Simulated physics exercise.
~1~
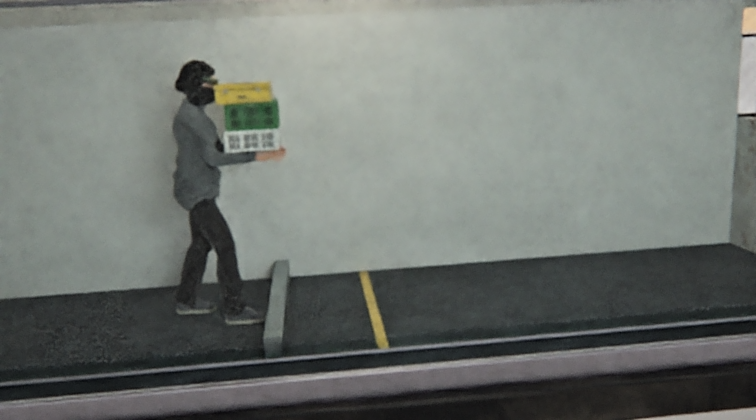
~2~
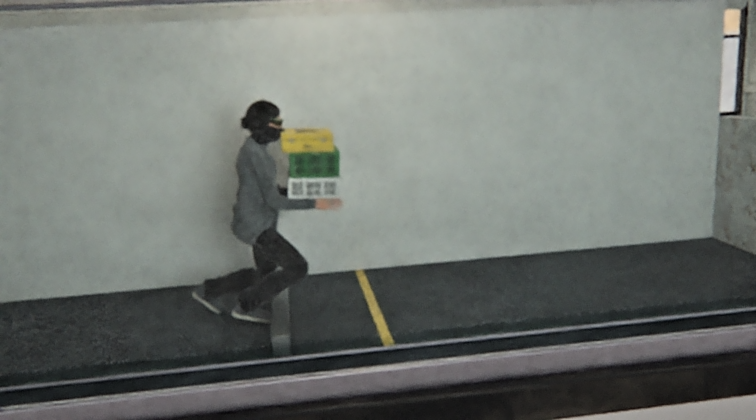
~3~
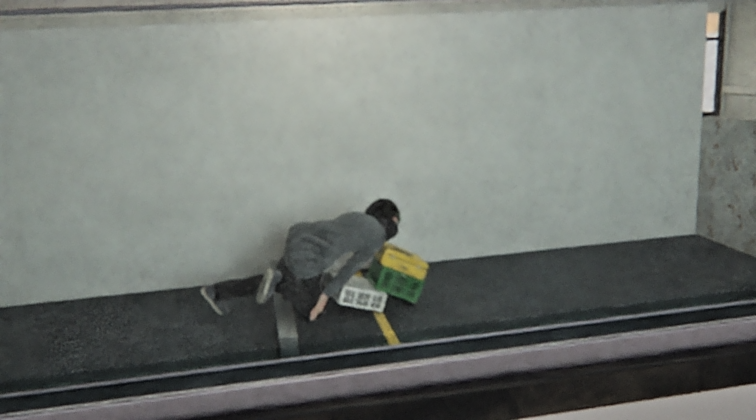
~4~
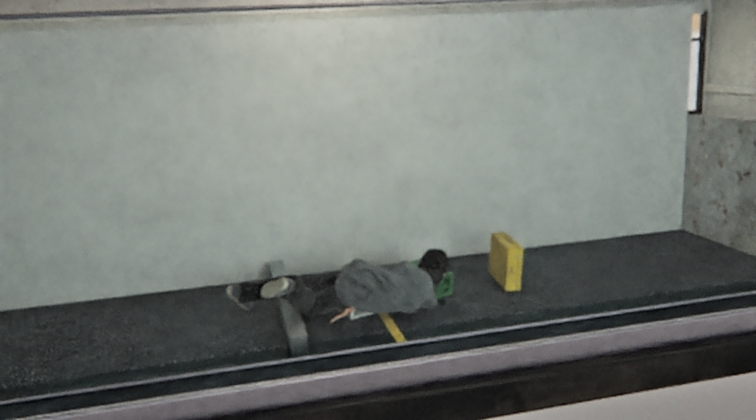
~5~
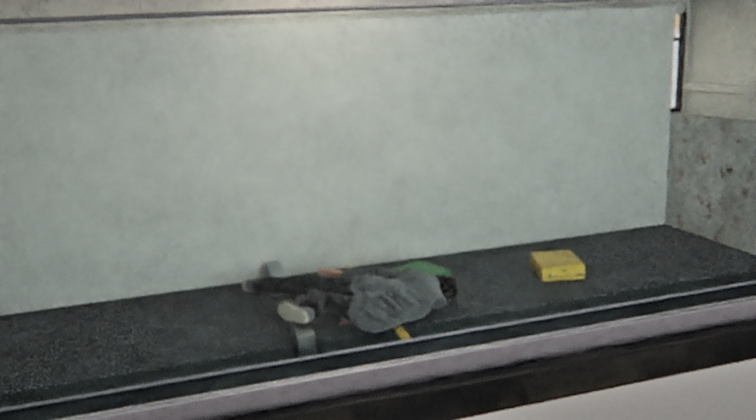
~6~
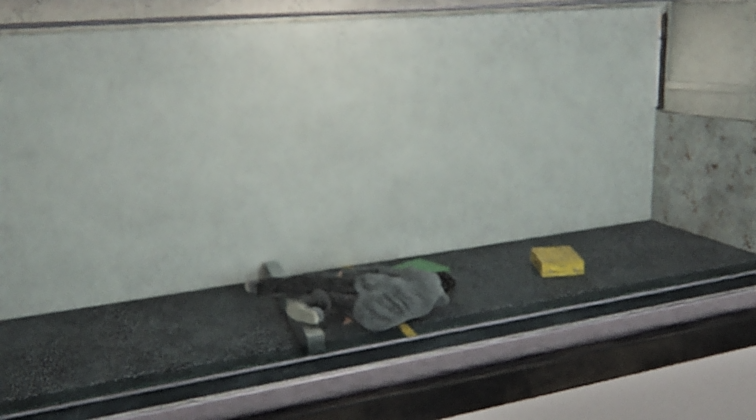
A dark-haired person in a grey top and dark trousers carries a stack of yellow, green and white crates along a dark walkway, seen from the side and slightly above against a pale wall. A low grey rail crosses the floor ahead, with a yellow line to its right. The person sinks at the knees by the rail, then pitches forward over it as the stack drops. The yellow box tumbles farther right and lands upside down. The person ends sprawled face down, head past the line beside the green crate, the white one out of sight.
